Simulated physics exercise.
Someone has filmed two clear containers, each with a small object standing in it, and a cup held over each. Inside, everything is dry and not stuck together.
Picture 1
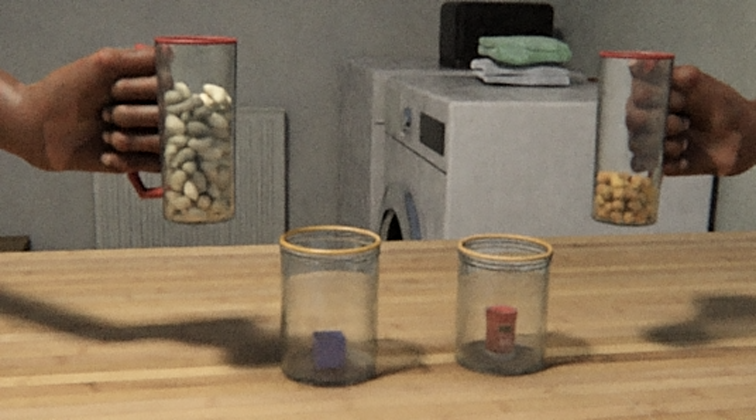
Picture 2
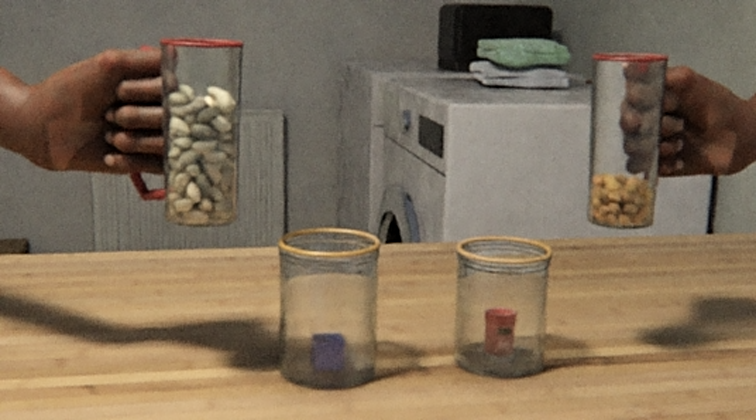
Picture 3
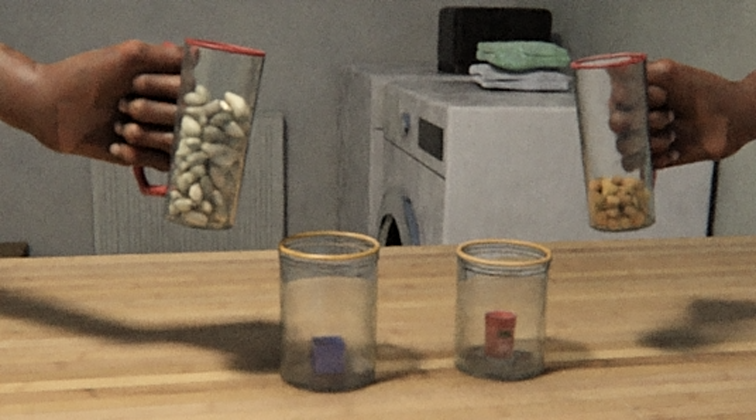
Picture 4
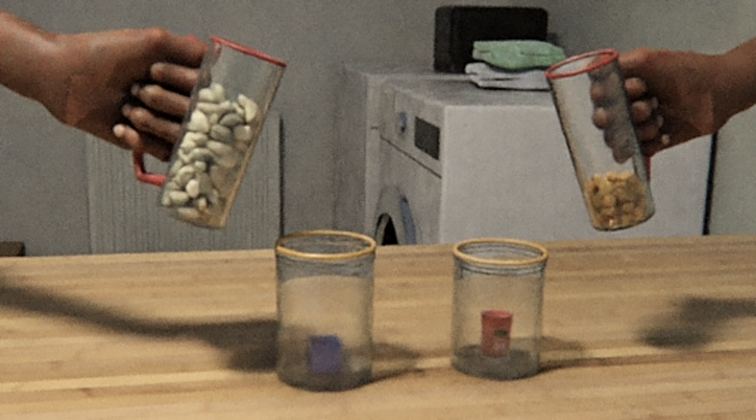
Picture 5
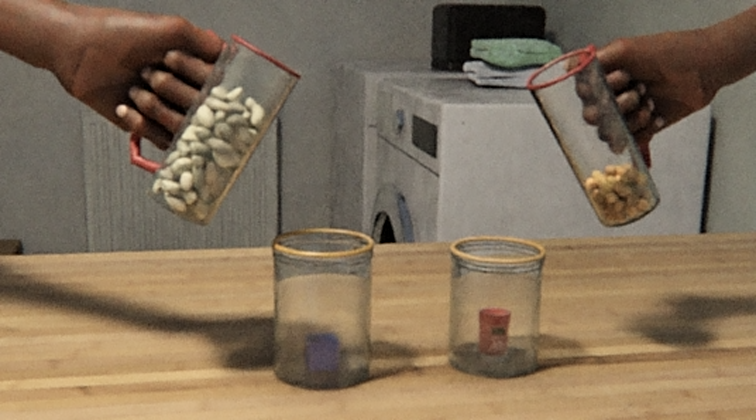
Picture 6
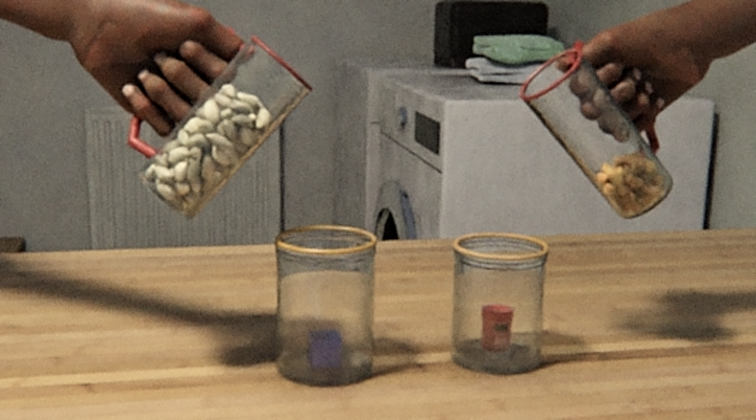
Above two jars on a wooden table, two hands tilt clear cups inward.
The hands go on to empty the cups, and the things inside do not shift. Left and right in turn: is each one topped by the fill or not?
Left thing - topped, right thing - not topped.
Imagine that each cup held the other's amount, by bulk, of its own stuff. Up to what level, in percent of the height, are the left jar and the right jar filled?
About 30 left, 65 right.
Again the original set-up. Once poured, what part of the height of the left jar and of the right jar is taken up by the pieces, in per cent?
I'd put the left at close to 55 and the right at close to 35.
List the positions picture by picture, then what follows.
The first frame shows small block in the left jar (329, 348), a quarter of its height or less; left cup (198, 130), three quarters full of white beans; small tin in the right jar (501, 330), reaching about a third of the way up; right cup (630, 138), a quarter full of dried chickpeas.
The second frame shows left cup (202, 132), upright; right cup (625, 141), upright.
The third frame shows left cup (212, 135), tipped 10°; right cup (616, 143), tipped 10°.
The fourth frame shows left cup (219, 134), tipped 20°; right cup (603, 142), tipped 20°.
The fifth frame shows left cup (221, 133), tipped 31°; right cup (596, 141), tipped 31°.
The sixth frame shows small block in the left jar (325, 348); left cup (224, 130), tipped 42°; small tin in the right jar (497, 329); right cup (599, 137), tipped 42°.
Then, 0.63 s later than the last frame, left jar empty, all of its cupful still in the cup; right jar empty, all of its cupful still in the cup.
Then, 1.19 s later than the last frame, left jar nearly empty, nearly all of its cupful still in the cup; right jar nearly empty, nearly all of its cupful still in the cup.
Then, 1.66 s later than the last frame, left jar a third full, none of its cupful still in the cup; right jar nearly empty, none of its cupful still in the cup.
When it is over, left jar half full (surface near (325, 298)), nothing beside it; right jar a third full (surface near (497, 318)), nothing beside it; the left thing is covered; the right thing is still showing.
